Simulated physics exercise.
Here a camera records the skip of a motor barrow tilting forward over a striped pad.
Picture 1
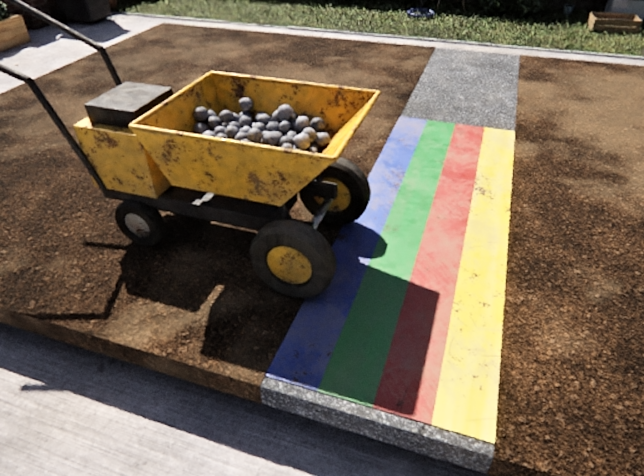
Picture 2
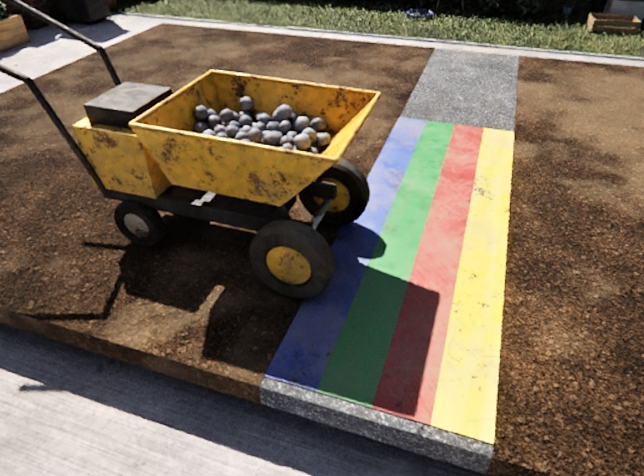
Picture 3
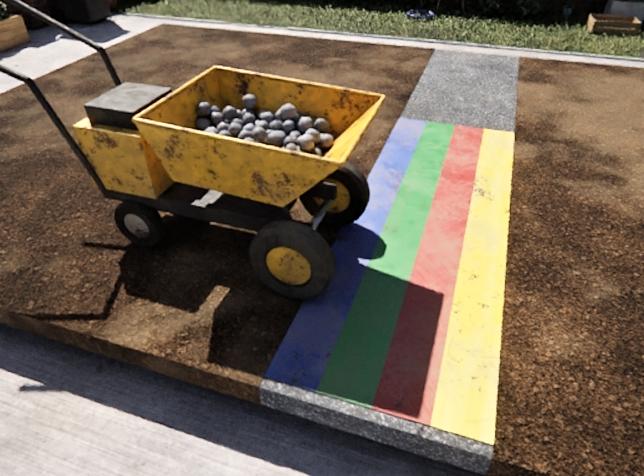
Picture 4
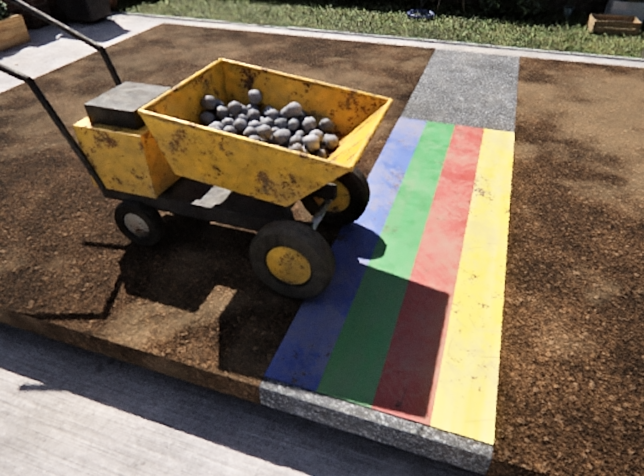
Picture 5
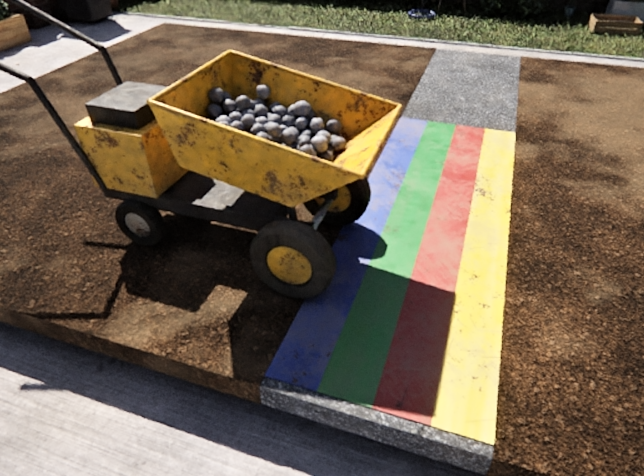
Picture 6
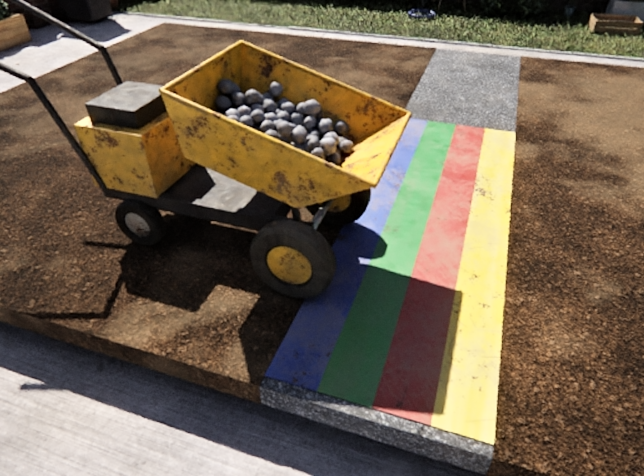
A yellow, scuffed motor barrow stands on brown soil between pale paving strips, seen from above and to one side in bright sun, with grass along the far edge. Its skip holds round grey cobbles, and to its right a pad carries blue, green, red and yellow stripes. The skip, level at first, tilts gradually forward to the right, its rear rising clearly, while the wheels and camera stay still.
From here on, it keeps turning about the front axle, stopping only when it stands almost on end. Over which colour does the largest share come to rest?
The largest share rests over yellow.
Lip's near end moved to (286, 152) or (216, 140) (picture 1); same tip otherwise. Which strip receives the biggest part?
First: Red; second: The strip in green.
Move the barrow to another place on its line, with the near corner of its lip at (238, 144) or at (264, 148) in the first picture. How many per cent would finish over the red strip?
30 % then 30 %.
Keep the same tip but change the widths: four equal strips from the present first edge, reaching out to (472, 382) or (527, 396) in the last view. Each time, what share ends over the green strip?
The first comes to 0 per cent and the second to 0 per cent.
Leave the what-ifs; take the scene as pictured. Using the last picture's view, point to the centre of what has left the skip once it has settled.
Somewhere close to (489, 285) in the last picture.
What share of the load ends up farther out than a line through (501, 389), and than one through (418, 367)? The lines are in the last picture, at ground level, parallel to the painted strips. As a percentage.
First 30 in a hundred, second 80 in a hundred.
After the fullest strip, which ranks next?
Ranked second: Red.
Soon after the last picture, skip tipped steeply; all in the skip.
A little later, skip tipped right over; about half in the skip; a small part over the red strip; about a third over the yellow strip; a small part off the paint.
Later still, skip tipped right over; a small part in the skip; a small part over the red strip; about half over the yellow strip; about a quarter off the paint.
At rest, skip tipped right over; a small part in the skip; none over the blue strip; none over the green strip; a small part over the red strip; about half over the yellow strip; about a quarter off the paint.
